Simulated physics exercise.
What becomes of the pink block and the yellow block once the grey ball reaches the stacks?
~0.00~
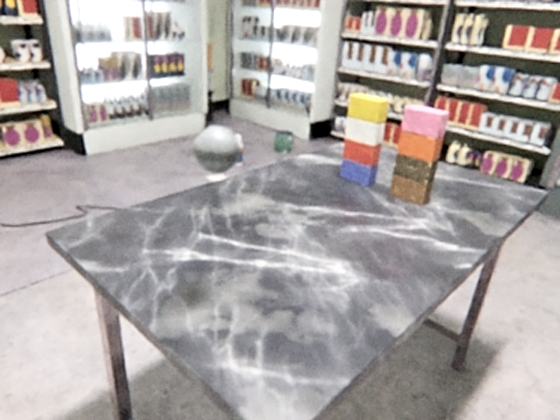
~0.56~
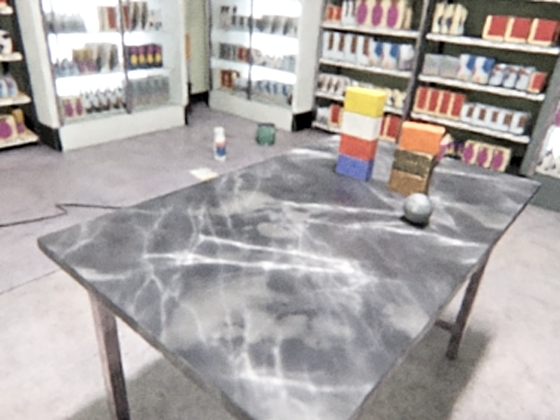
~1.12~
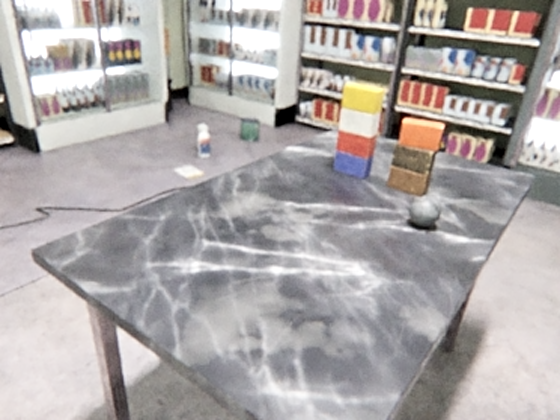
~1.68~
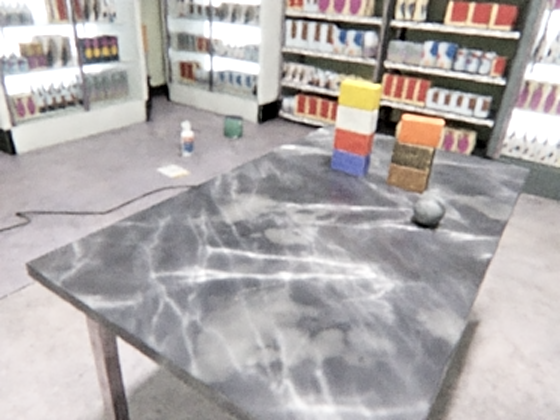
The pink block leaves its spot on top of the right stack and is no longer on the table, while the yellow block stays put on top of the left stack.
A grey ball flies in from the left toward two stacks of coloured blocks on a dark, marbled table in a shop lined with stocked shelves, seen from slightly above as the view drifts sideways. The left stack has yellow on top, then white, red and blue, while the right one has pink over orange and darker blocks. The ball reaches the right stack, and the pink block is knocked from its top. The ball then sits on the table just in front of that stack. At the end, the orange block tops the right stack, the left stack still stands, and the pink block is gone from the table.
